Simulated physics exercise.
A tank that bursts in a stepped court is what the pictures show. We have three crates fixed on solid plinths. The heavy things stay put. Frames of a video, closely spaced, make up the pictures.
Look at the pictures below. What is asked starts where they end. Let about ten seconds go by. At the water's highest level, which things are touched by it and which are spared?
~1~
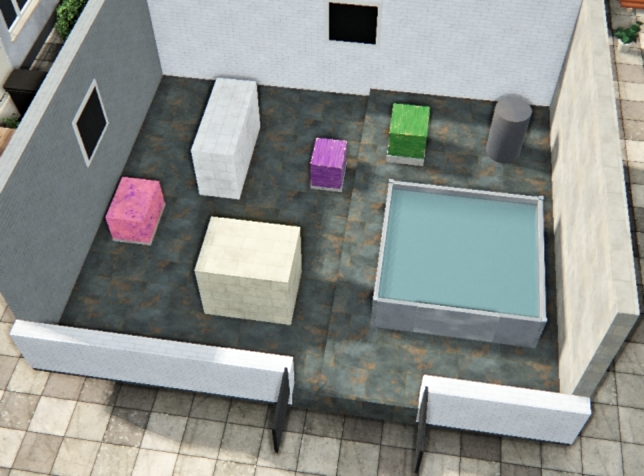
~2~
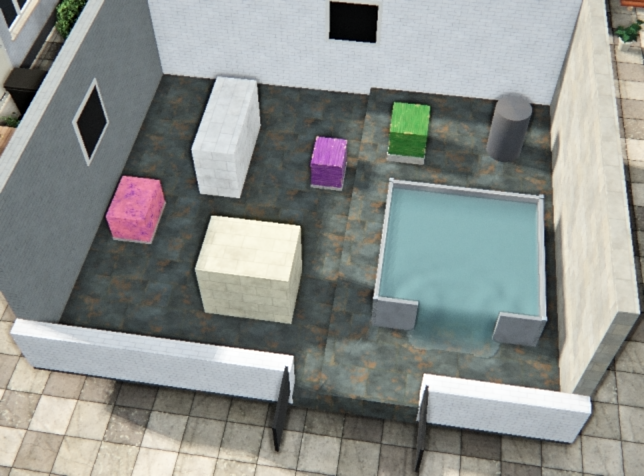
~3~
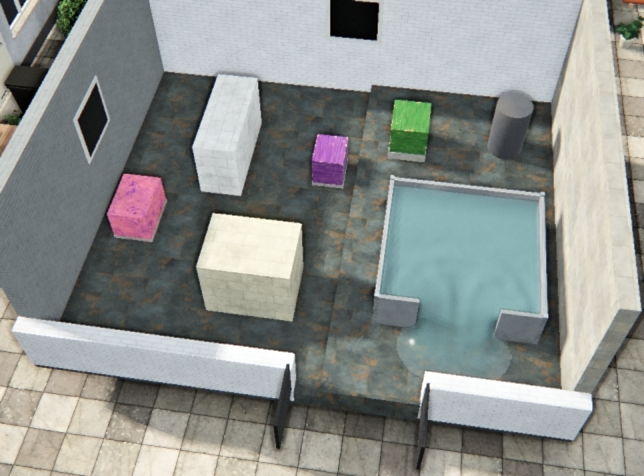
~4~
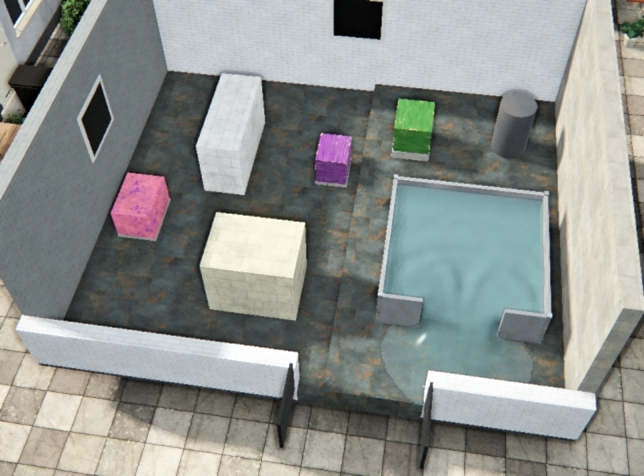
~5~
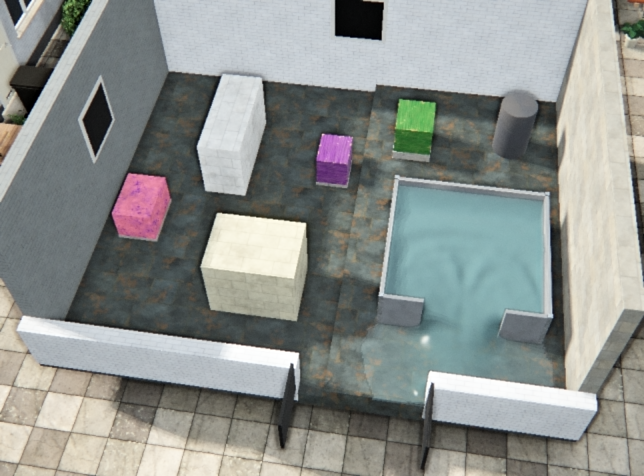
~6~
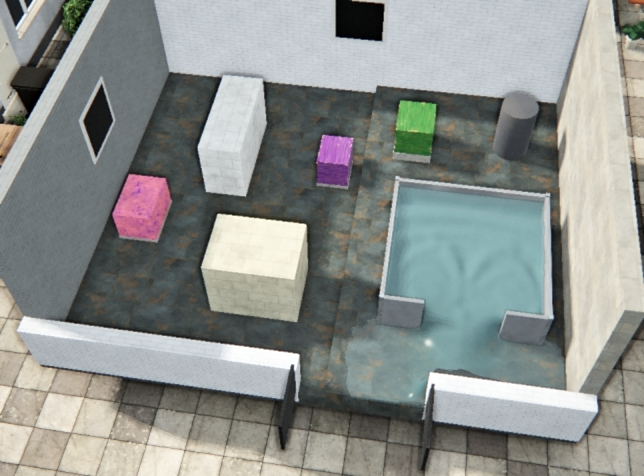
In the end the purple crate is protected by its plinth. The green crate is protected by its plinth. The pink crate is not protected by its plinth.
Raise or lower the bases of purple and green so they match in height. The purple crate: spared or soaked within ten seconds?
I'd say purple crate is unharmed.
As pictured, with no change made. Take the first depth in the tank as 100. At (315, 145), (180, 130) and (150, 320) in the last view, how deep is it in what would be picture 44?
2, 0 and 6 in a hundred, in turn.
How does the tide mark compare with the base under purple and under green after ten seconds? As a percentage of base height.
The first comes to 60 per cent and the second to 50 per cent.
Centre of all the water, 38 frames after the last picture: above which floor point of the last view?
It's close to (423, 270).
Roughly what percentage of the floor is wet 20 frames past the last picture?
Some 35 per cent.
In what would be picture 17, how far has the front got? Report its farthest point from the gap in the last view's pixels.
I'd say at around (196, 364).
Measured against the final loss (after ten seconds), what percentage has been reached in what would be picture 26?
Estimate: Some 50 %.
A moment on, water covers 10 % of the floor; the purple crate not reached, the green crate not reached, the pink crate not reached.
Next, water covers 20 % of the floor; the purple crate not reached, the green crate not reached, the pink crate not reached.
Then, water covers 35 % of the floor; the purple crate not reached, the green crate not reached, the pink crate not reached.
Later, water covers 55 % of the floor; the purple crate water round its plinth, the green crate water round its plinth, the pink crate water round its plinth.
In the end, water covers 85 % of the floor; the purple crate stayed above the water, the green crate stayed above the water, the pink crate was topped.
